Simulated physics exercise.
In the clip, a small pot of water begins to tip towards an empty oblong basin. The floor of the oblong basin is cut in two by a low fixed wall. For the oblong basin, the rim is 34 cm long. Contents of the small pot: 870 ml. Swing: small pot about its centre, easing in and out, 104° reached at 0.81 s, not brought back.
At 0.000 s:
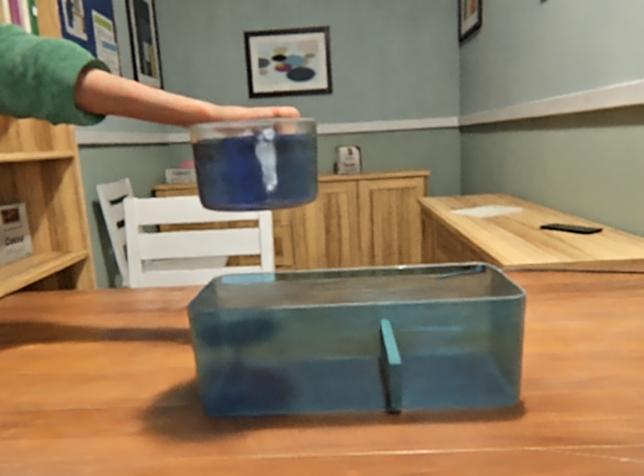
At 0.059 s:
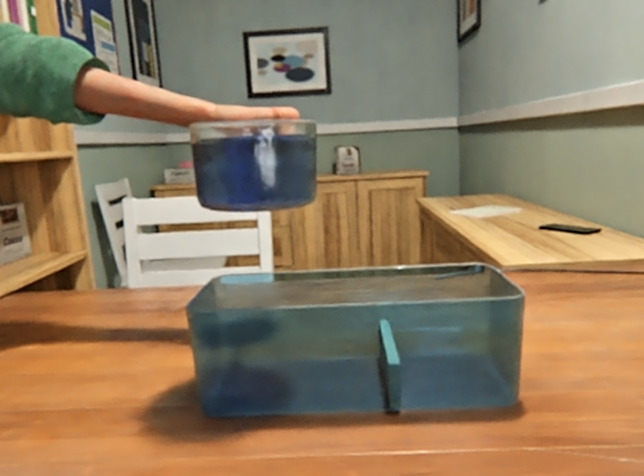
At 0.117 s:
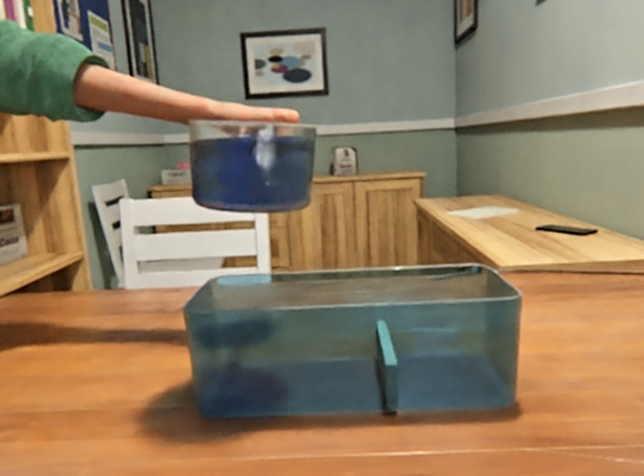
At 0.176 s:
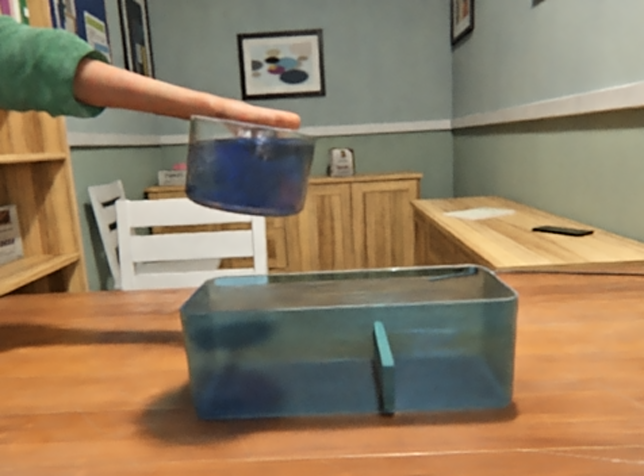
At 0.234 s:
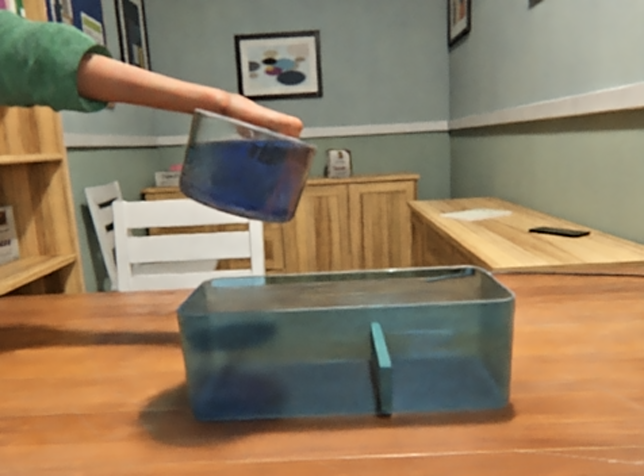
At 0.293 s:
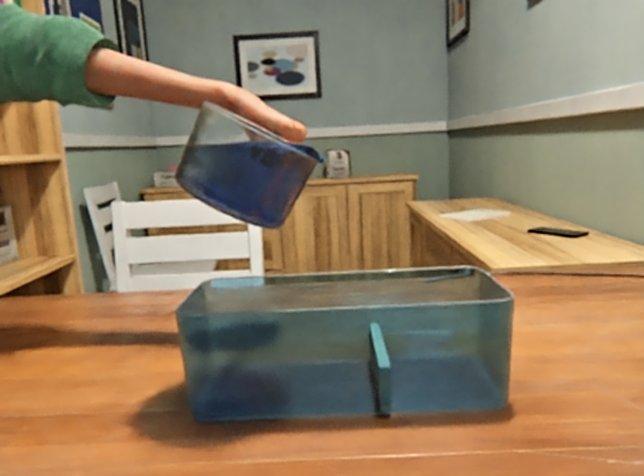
The video shows a hand in a green sleeve holding a small clear pot of blue water above an oblong, translucent basin on a wooden table, then gradually tilting the pot down to the right as the water shifts inside.
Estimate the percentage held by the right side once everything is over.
I would say 49 per cent.
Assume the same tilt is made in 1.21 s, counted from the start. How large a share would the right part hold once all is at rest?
That would give about 60 percent.
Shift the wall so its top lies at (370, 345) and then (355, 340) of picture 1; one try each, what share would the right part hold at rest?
The first try gives 75 percent and the second 90 percent.
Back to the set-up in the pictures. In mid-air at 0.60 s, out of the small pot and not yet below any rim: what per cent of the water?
About 34 per cent.
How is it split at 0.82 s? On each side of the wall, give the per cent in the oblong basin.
About 34 left, about 50 right.
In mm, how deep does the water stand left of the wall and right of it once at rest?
Left part about 16 mm deep, right part about 26 mm deep.
By 0.60 s the tilt is 87° and 43 per cent is still to pour, 5 is left of the wall and 18 right of it.
By 0.82 s the tilt is 104° and 9 per cent is still to pour, 33 is left of the wall and 49 right of it.
By 1.06 s the tilt is 104° and 1 per cent is still to pour, 47 is left of the wall and 48 right of it.
By 1.31 s the tilt is 104° and 0 per cent is still to pour, 50 is left of the wall and 49 right of it.
At rest 50 per cent lies left of the wall, 49 right of it and 1 outside.
